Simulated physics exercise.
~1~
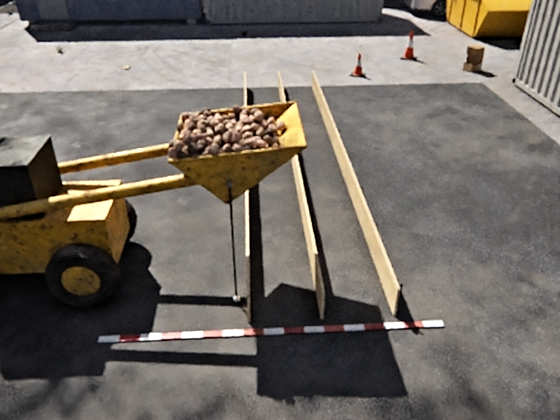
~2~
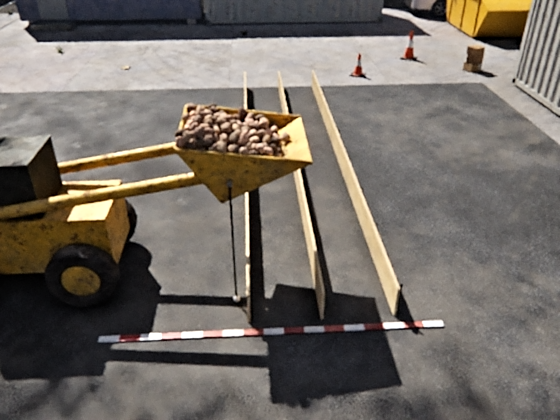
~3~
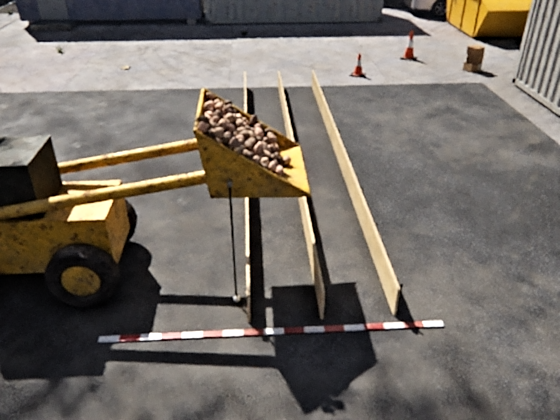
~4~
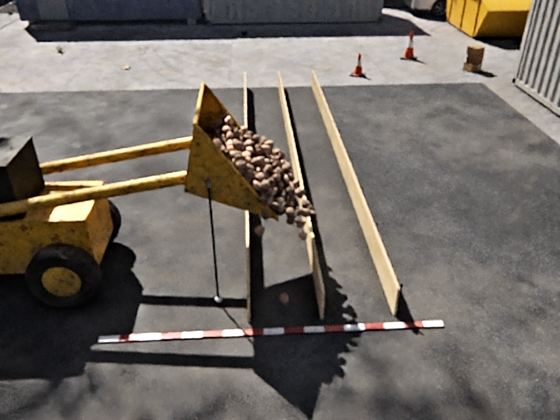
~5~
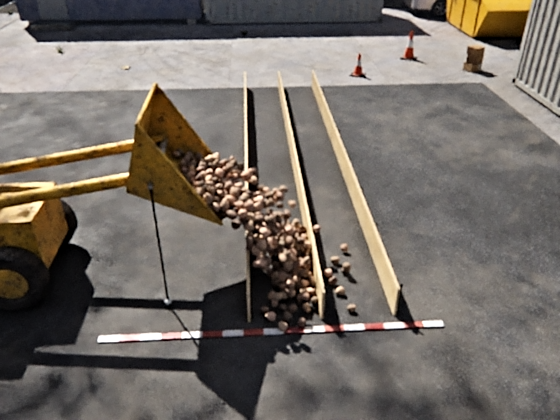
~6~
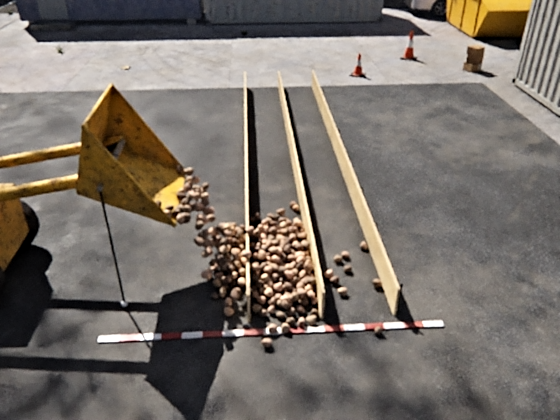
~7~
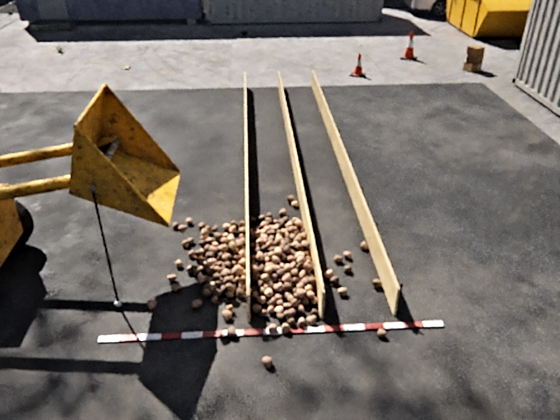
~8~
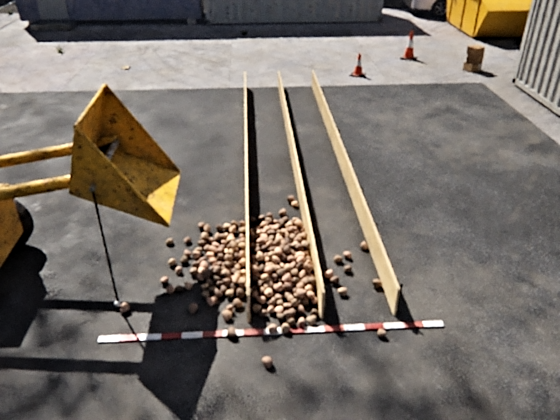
A yellow loader tips brown stones among planks, backing left until its bucket is empty.
